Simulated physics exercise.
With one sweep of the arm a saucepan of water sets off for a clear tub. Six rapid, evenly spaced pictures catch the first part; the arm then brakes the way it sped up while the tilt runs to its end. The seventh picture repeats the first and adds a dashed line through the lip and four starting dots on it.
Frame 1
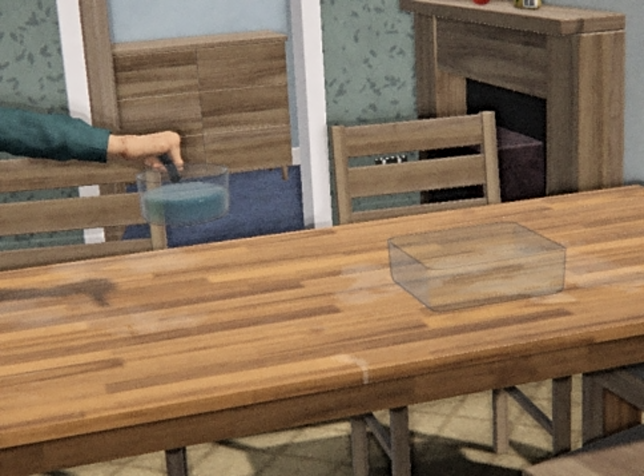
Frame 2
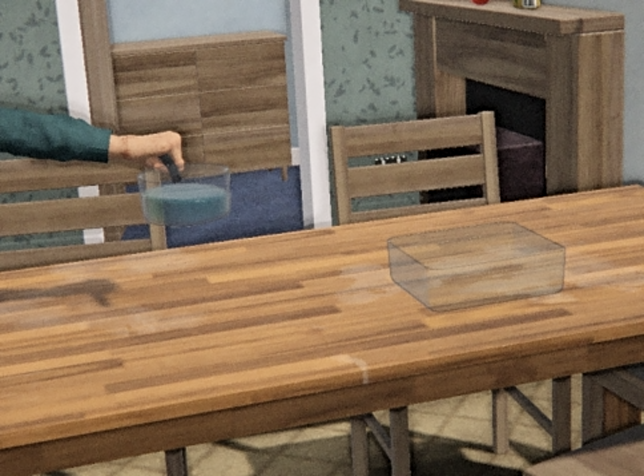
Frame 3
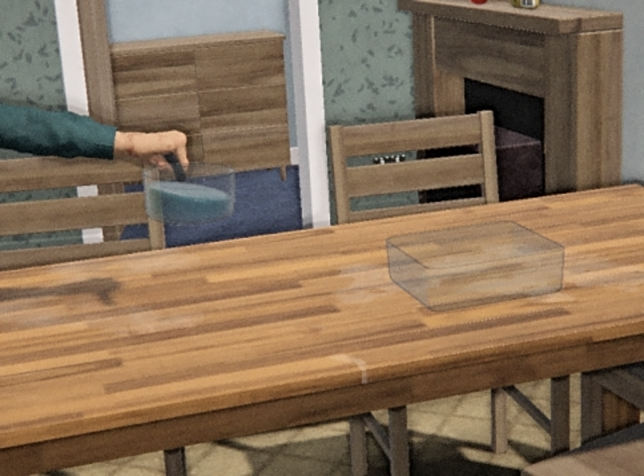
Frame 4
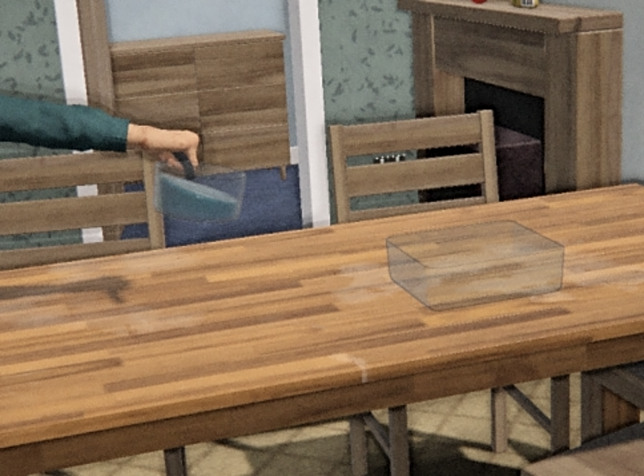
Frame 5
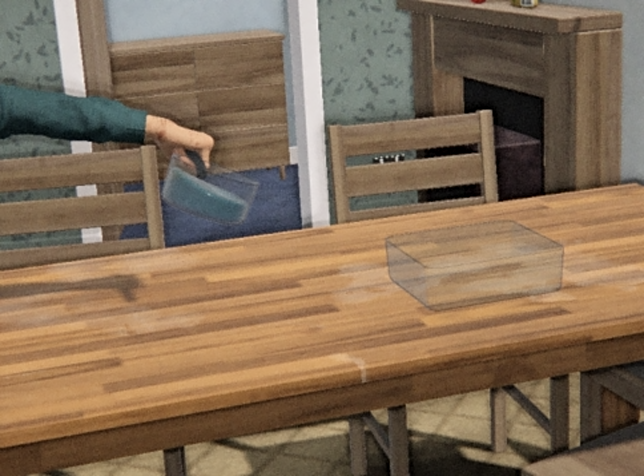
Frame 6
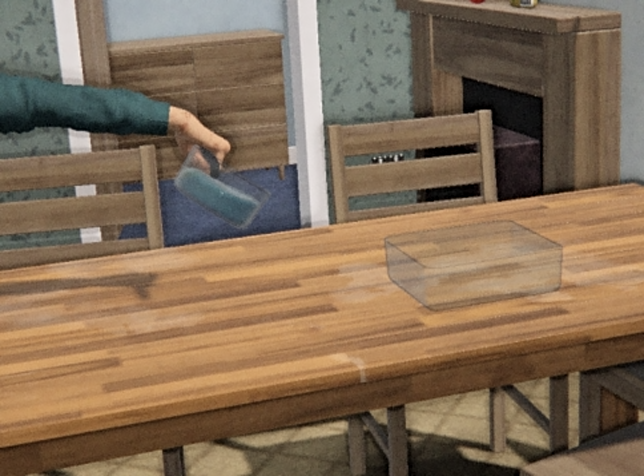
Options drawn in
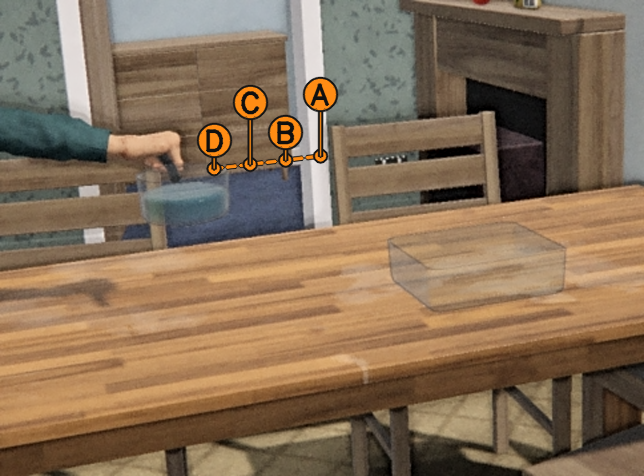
Above a wooden table, a hand moves a clear pan of water rightward, tilting it.
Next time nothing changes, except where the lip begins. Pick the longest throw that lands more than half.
Take B.
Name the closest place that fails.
The answer is C.
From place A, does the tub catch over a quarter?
Yes.
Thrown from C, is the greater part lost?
Yes, it does.
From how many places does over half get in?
Two.
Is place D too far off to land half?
Yes, that goes wrong.
In orange, A at (320, 156); B at (285, 160); C at (250, 164); D at (214, 168).
For place A, about 63 % lands in the tub, 4 % falls short and 33 % goes beside or beyond.
For place B, about 71 % lands in the tub, 7 % falls short and 22 % goes beside or beyond.
For place C, about 10 % lands in the tub, 85 % falls short and 5 % goes beside or beyond.
For place D, about 0 % lands in the tub, 100 % falls short.
